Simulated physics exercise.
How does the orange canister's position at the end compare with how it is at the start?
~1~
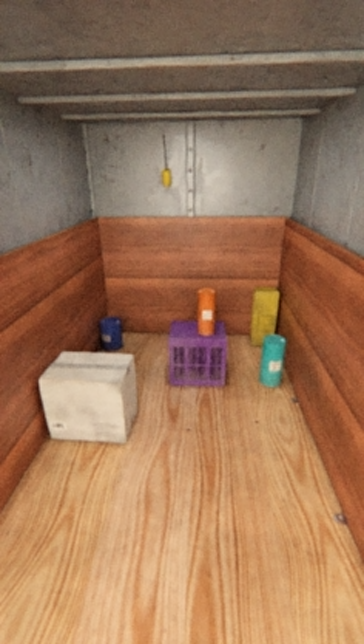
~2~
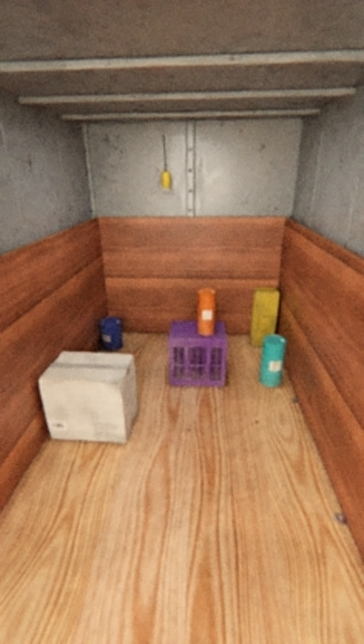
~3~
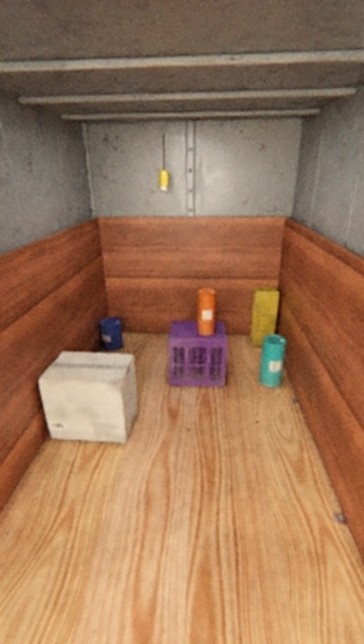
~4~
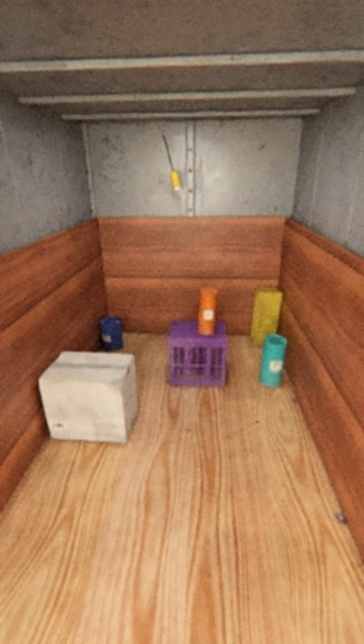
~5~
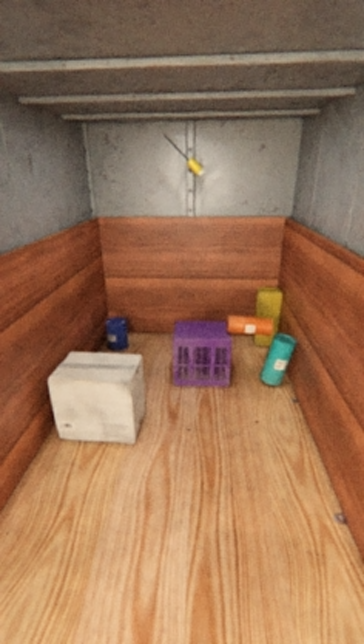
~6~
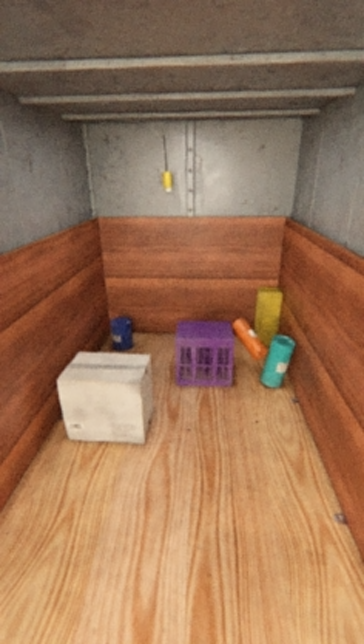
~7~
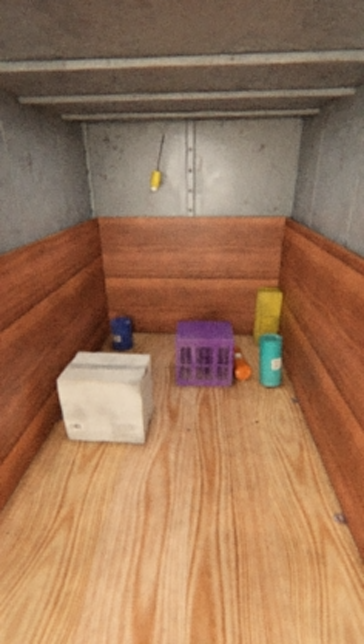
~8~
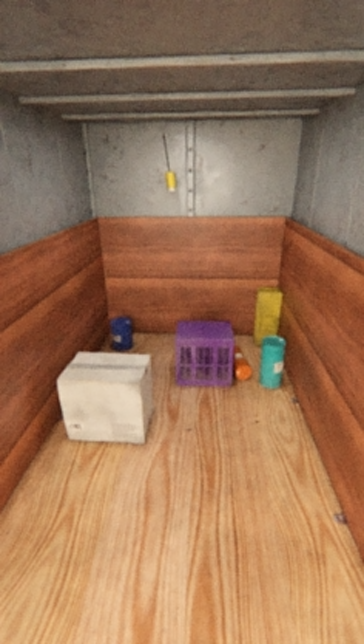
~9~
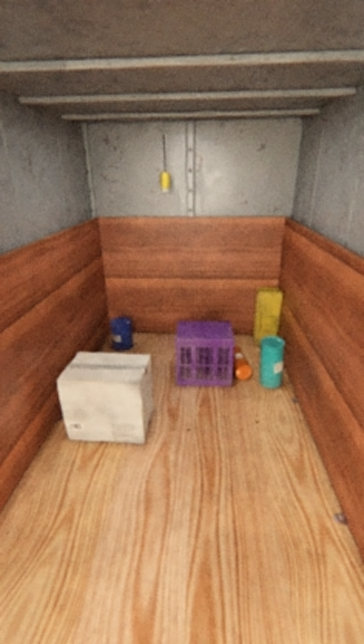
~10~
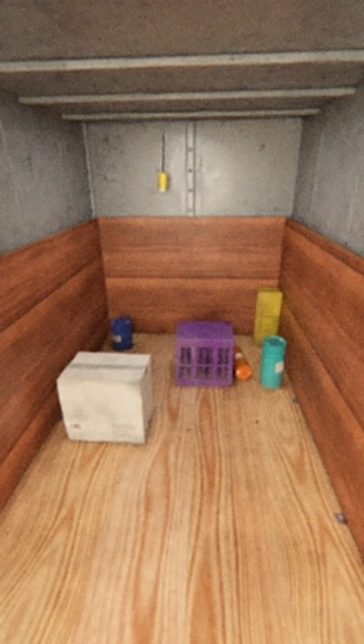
At the start the orange canister stands upright on top of the purple crate. By the end it is lying on its side on the floor, just to the right of the crate.
